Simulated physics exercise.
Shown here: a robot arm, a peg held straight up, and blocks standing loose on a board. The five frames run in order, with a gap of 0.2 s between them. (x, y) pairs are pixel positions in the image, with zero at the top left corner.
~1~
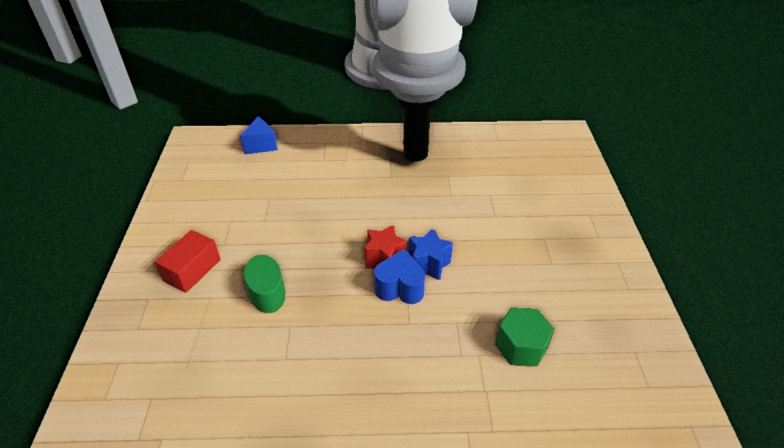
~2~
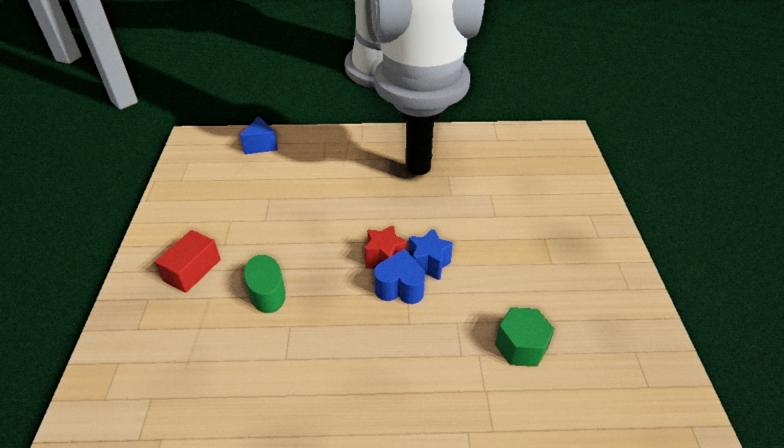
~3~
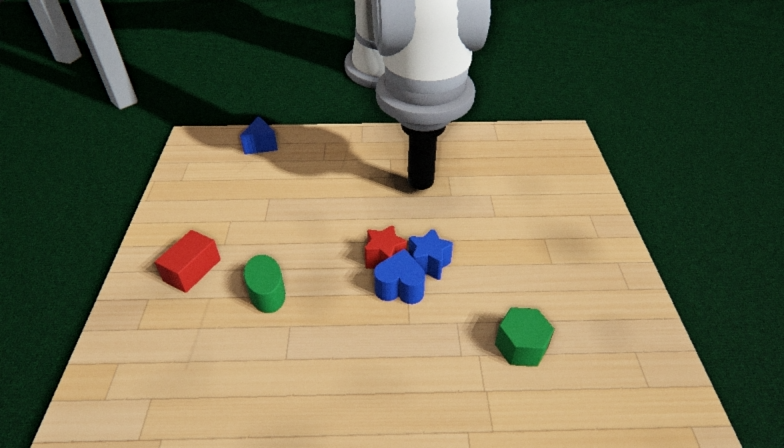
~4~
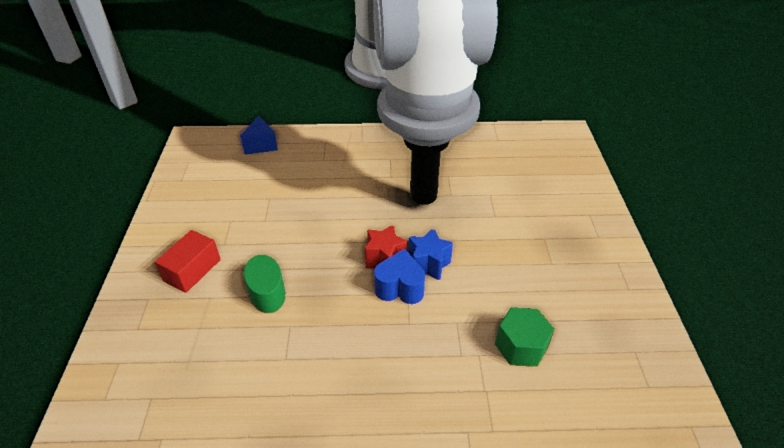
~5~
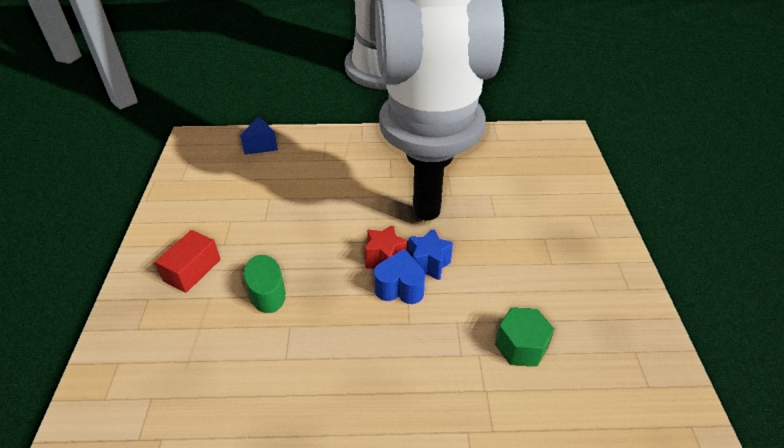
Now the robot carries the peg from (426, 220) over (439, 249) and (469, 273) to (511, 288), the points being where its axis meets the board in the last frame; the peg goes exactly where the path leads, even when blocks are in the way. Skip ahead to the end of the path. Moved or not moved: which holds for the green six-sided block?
It is not moved.
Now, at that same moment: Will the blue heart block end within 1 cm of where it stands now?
In short: No.
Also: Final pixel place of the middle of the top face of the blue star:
It should be at (438, 268) by then.
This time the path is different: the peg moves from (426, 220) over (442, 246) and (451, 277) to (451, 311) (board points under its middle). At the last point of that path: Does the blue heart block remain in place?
I expect not.
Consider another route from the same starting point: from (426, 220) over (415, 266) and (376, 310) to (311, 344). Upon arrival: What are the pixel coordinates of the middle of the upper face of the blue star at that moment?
The middle of its upper face should be somewhere near (438, 270).
The first path, step by step. One third of the way, peg at (440, 241); blue heart block at (396, 274); blue star at (432, 257), turned 15° clockwise.
Two thirds of the way, peg at (471, 265); blue heart block at (394, 276); blue star at (438, 268), turned 60° clockwise.
At the end, peg at (513, 279); blue heart block at (394, 276); blue star at (438, 268), turned 60° clockwise; green six-sided block in place.
